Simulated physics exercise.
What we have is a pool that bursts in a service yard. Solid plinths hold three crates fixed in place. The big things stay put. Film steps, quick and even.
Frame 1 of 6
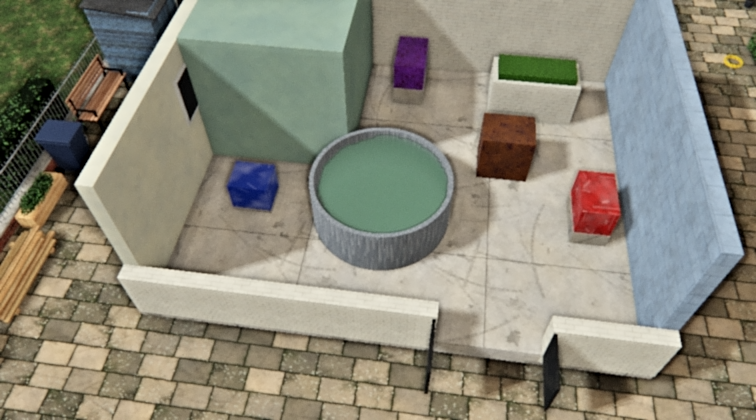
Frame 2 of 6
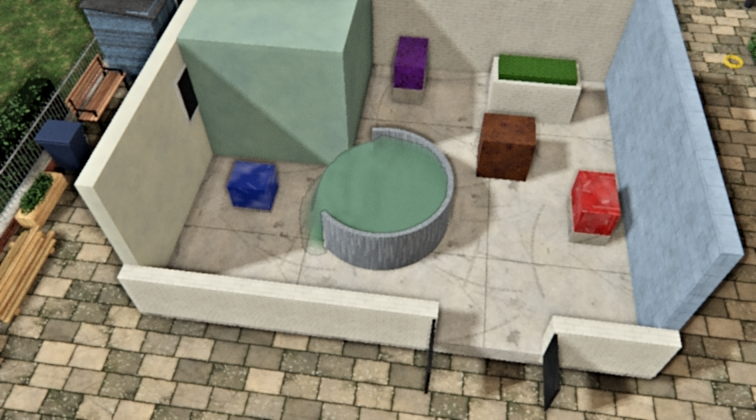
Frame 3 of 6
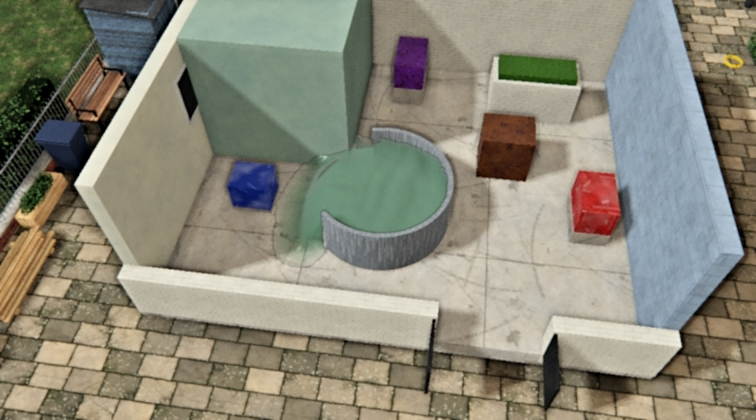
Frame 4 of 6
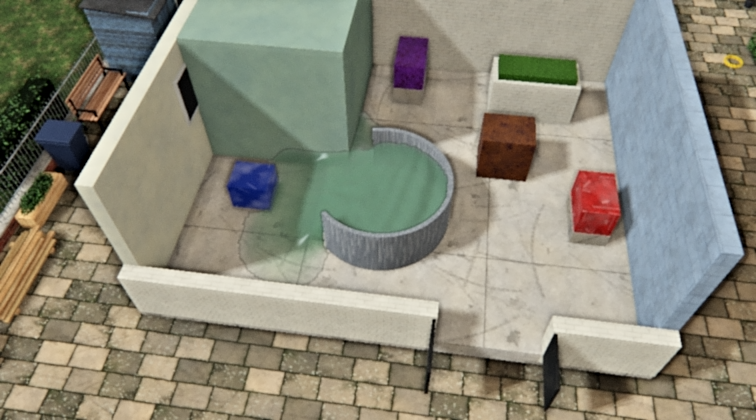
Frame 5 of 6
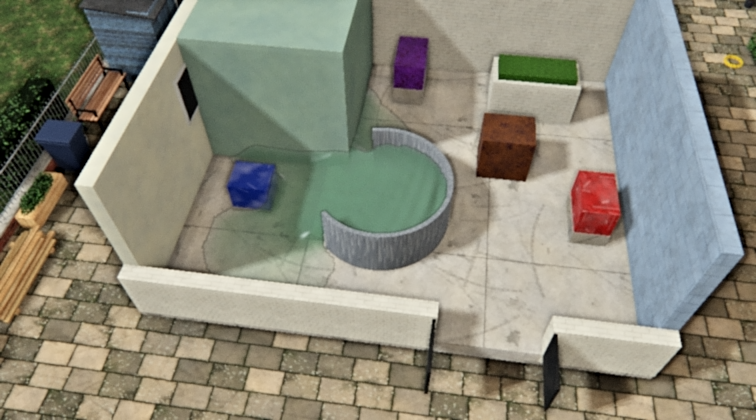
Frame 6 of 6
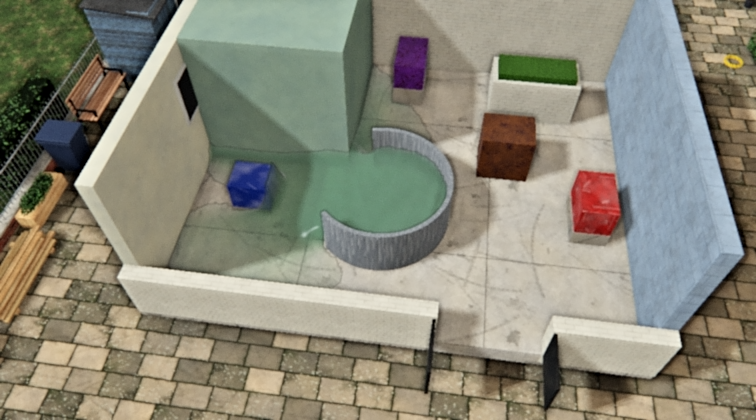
In a walled yard, the left side of a round gray pool opened up, and green water poured out across the paved floor, spreading around the blue block and back along the pale green box.
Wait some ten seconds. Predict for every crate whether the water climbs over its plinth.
In the end blue crate: Touched; purple crate: Untouched; red crate: Untouched.
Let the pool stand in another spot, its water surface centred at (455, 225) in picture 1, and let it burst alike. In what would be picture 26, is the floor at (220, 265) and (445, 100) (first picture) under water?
The first spot is wetted, while the second is wetted.
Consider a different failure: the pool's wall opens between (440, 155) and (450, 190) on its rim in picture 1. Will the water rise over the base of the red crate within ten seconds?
As it turns out, the red one is swamped.
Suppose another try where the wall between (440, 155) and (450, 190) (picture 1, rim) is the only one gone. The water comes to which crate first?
That would be the red-painted one.
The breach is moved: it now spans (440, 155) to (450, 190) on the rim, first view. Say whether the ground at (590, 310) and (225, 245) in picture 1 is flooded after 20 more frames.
First spot swamped, second spot unflooded.
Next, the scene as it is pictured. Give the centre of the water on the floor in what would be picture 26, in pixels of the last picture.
It is around (315, 223).
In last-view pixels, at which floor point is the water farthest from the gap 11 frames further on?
Estimated pixel: (529, 79).
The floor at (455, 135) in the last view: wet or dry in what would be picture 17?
Answer: Flooding.
A moment on, water covers 35 % of the floor; the blue crate water round its plinth, the purple crate water round its plinth, the red crate not reached.
Next, water covers 40 % of the floor; the blue crate water round its plinth, the purple crate water round its plinth, the red crate not reached.
Then, water covers 65 % of the floor; the blue crate water round its plinth, the purple crate water round its plinth, the red crate not reached.
Later, water covers 95 % of the floor; the blue crate water round its plinth, the purple crate water round its plinth, the red crate water round its plinth.
In the end, water covers 100 % of the floor; the blue crate was topped, the purple crate stayed above the water, the red crate stayed above the water.
